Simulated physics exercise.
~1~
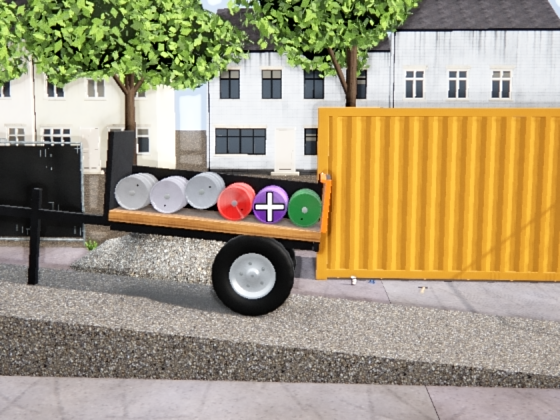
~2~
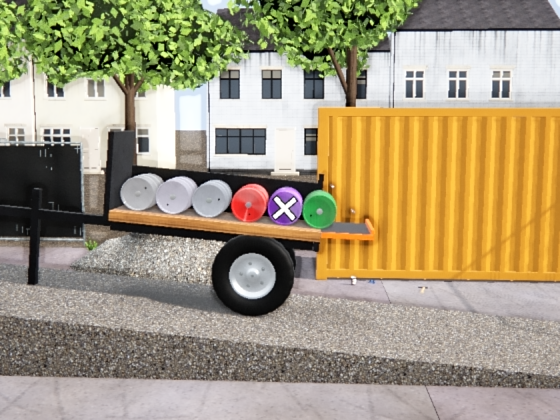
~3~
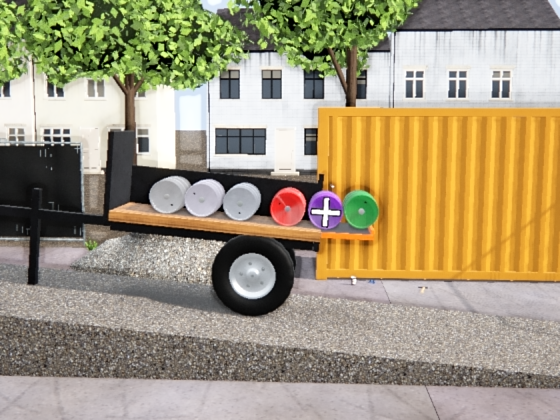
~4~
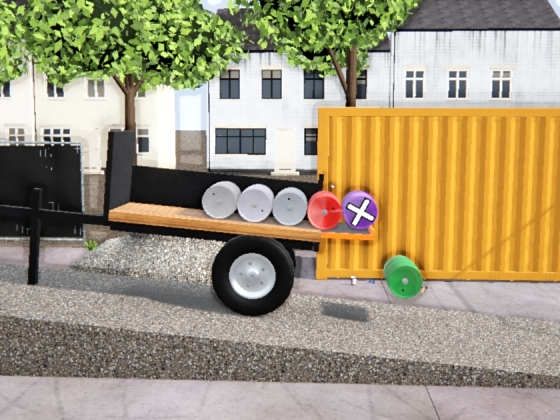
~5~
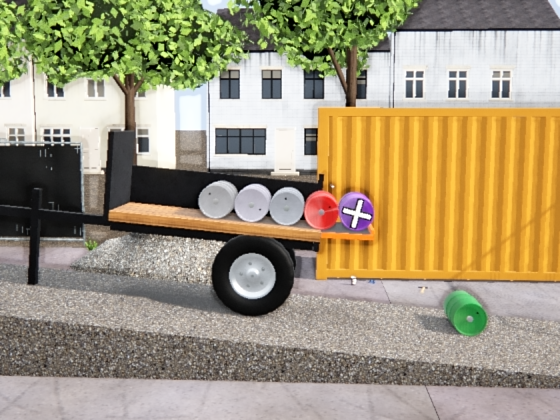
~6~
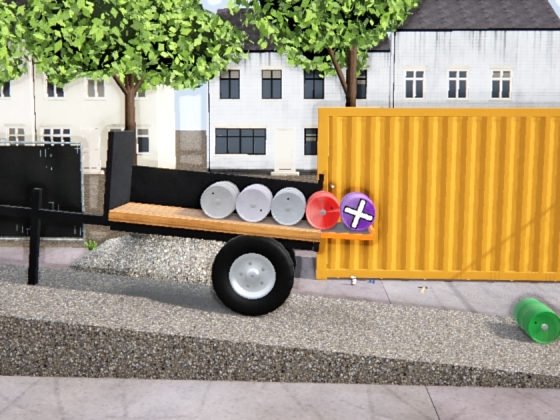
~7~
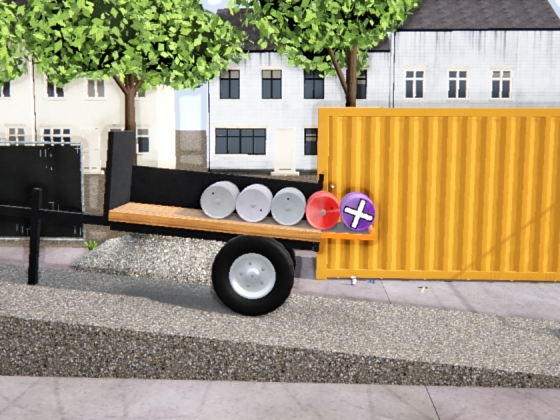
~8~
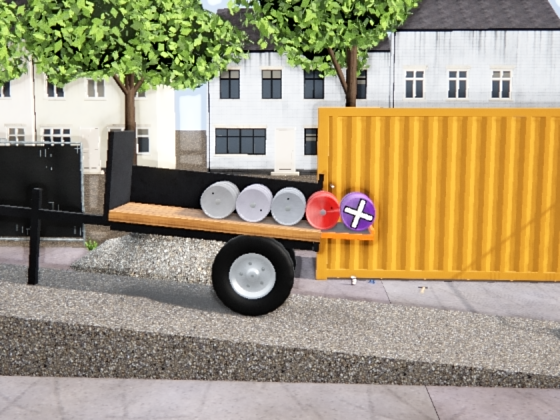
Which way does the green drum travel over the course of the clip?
The green drum travels to the right, rolling along the trailer, dropping off the lowered tailgate and continuing along the ground until it is out of view.
On a sloping street beside a yellow container, six drums roll right along a trailer bed as its tailgate lowers; the green one drops off and rolls out of view, while the purple, red and three grey ones come to rest aboard.
